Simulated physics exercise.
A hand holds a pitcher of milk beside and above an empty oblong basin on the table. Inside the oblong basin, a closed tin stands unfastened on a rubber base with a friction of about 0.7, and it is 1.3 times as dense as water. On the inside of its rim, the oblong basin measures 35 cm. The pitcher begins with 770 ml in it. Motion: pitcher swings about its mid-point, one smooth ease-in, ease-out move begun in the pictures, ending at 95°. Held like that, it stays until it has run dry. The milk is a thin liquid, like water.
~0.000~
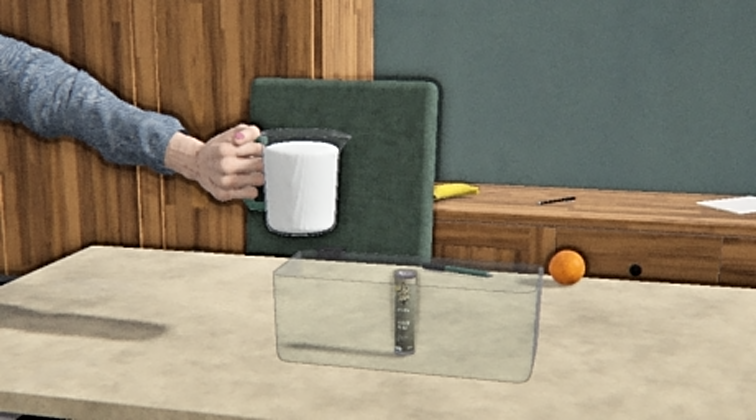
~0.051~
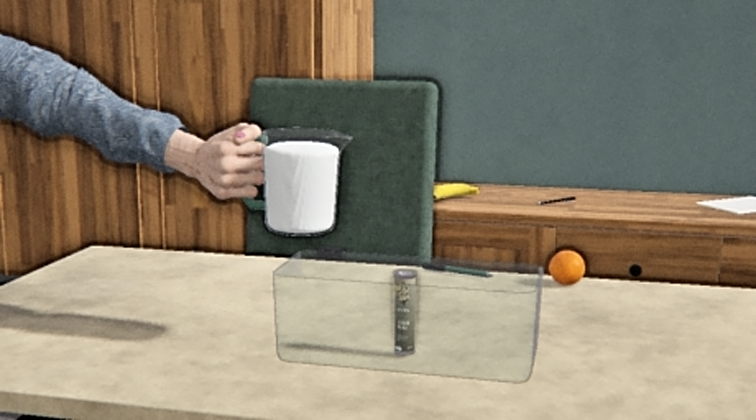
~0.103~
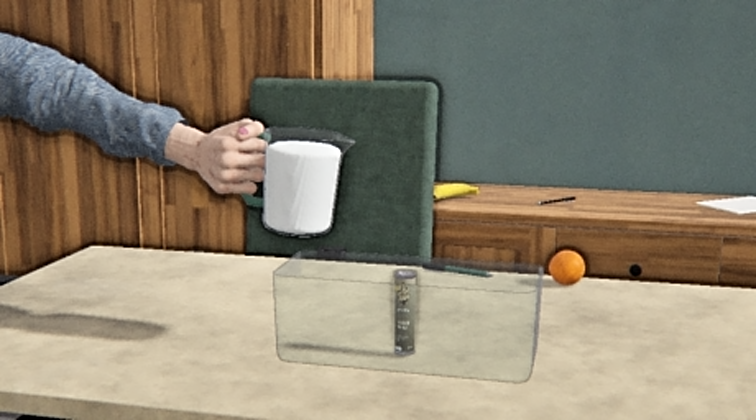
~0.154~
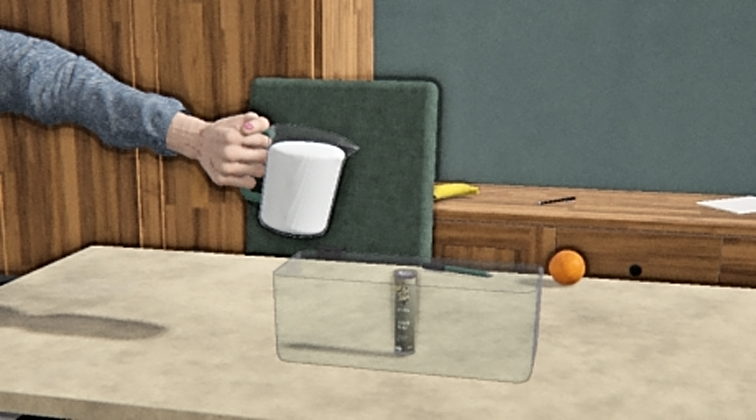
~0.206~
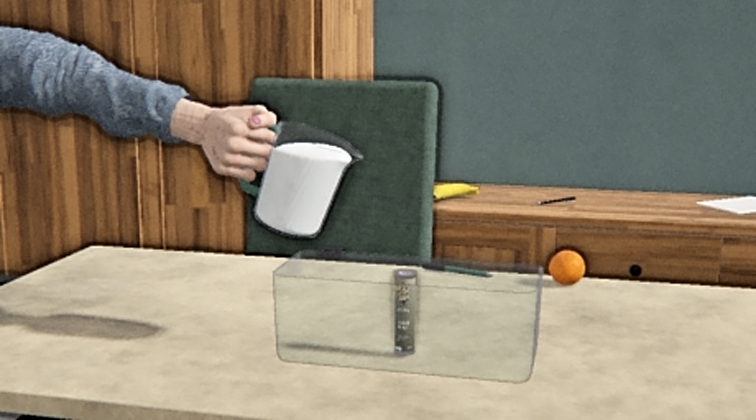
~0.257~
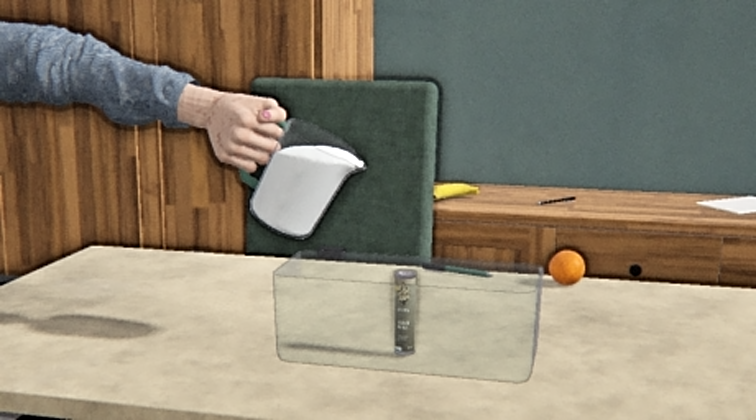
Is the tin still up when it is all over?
No, I reckon it can't hold on.
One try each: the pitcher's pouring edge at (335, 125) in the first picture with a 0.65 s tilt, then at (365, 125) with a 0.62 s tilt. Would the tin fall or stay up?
The tin overturns the first time and stays vertical the second time.
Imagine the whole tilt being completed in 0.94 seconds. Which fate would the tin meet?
So the tin will tip over.
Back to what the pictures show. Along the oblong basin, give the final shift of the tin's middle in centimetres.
Around 8.5 cm.
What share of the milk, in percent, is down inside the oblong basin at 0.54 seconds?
About 14%.
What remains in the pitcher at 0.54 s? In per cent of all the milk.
I'd put it near 68 percent.
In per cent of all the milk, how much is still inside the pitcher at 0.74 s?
Remaining share: Approx. 28 %.
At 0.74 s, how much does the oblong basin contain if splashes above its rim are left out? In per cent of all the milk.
Value: Approx. 56 %.
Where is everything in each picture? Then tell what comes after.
Tilt 0°; pouring edge (351, 136); surface from (268, 146) to (339, 149); the oblong basin's rim runs from (287, 263) to (540, 280); the tin's top is at (405, 277), in the first picture.
Tilt 1°; pouring edge (352, 137); surface from (268, 146) to (339, 149), in the second picture.
Tilt 5°; pouring edge (355, 141); surface from (270, 144) to (341, 151), in the third picture.
Tilt 11°; pouring edge (358, 148); surface from (273, 145) to (345, 153), in the fourth picture.
Tilt 19°; pouring edge (363, 157); surface from (275, 152) to (352, 156), in the fifth picture.
Tilt 29°; pouring edge (366, 168); surface from (271, 166) to (363, 161), in the sixth picture.
Then, 0.54 s in, the tilt is 84° and 68 per cent is still to pour; the tin stands where it began.
Then, 0.74 s in, the tilt is 95° and 29 per cent is still to pour; the tin leans 15°.
Then, 0.96 s in, the tilt is 95° and 10 per cent is still to pour; the tin lies on its side.
Then, 1.19 s in, the tilt is 95° and 3 per cent is still to pour; the tin lies on its side.
Finally, the tin lies on its side.
